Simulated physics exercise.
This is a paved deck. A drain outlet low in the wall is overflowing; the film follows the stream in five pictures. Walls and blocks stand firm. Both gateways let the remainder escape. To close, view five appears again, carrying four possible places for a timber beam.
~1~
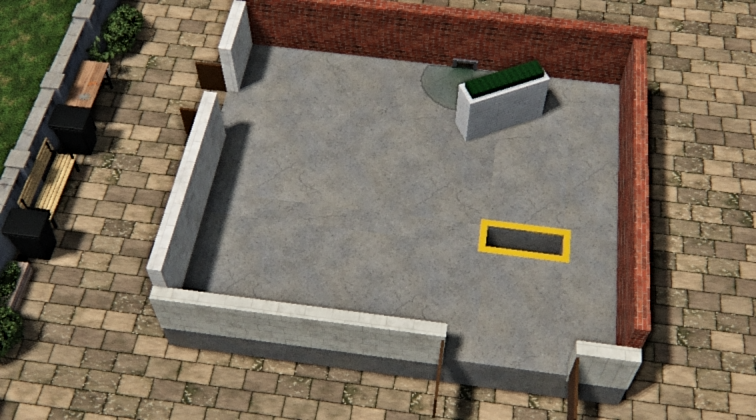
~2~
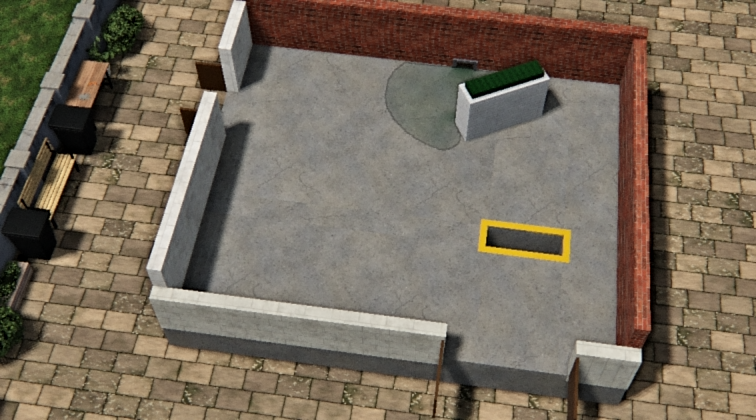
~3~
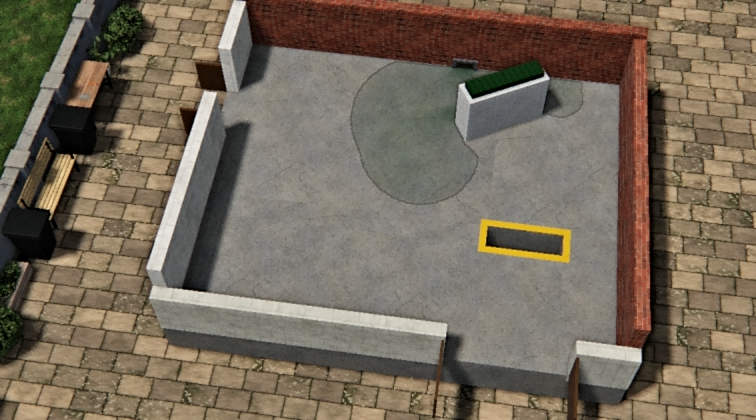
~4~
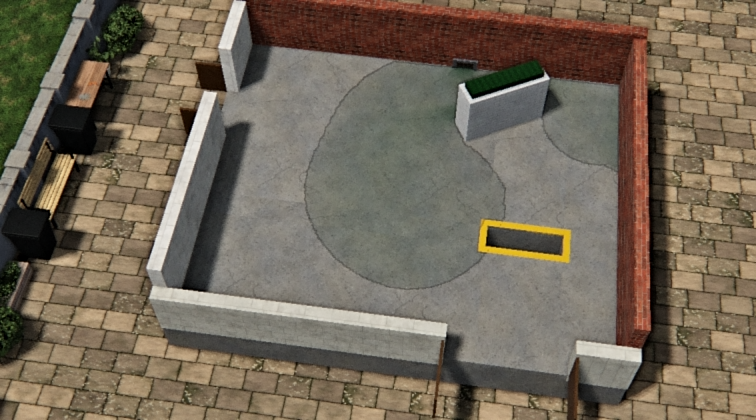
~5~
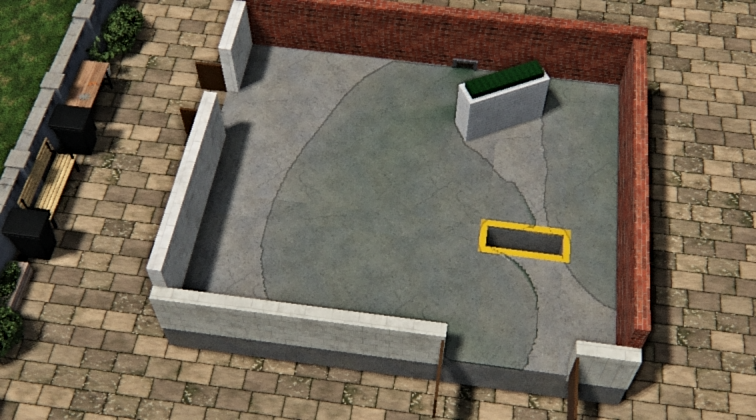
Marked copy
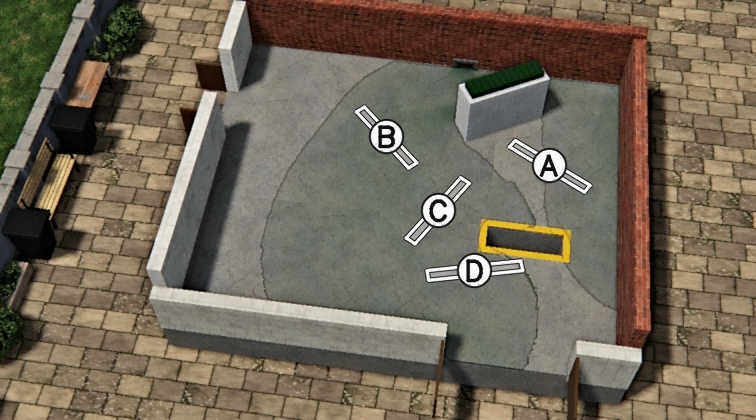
A paved deck enclosed by low walls, brick along the back and right and pale along the left and front, is seen from a high, fixed viewpoint. A white planter topped with green stands near the back wall, a yellow-edged drain pit lies right of centre, and benches line the left. Water spreads from the back wall around the planter, widening forward and reaching the pit.
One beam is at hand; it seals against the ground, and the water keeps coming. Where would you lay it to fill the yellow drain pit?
I would pick position B.
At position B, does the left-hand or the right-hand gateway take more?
The right gate.
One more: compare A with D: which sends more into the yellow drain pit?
The answer is D.
In white, A from (512, 143) to (587, 188); B from (360, 109) to (412, 165); C from (410, 240) to (464, 180); D from (427, 275) to (521, 265).
For position A, about 10 % of the stream goes into the yellow drain pit, about 89 % out by the gates.
For position B, about 36 % of the stream goes into the yellow drain pit, about 63 % out by the gates.
For position C, about 10 % of the stream goes into the yellow drain pit, about 89 % out by the gates.
For position D, about 21 % of the stream goes into the yellow drain pit, about 78 % out by the gates.
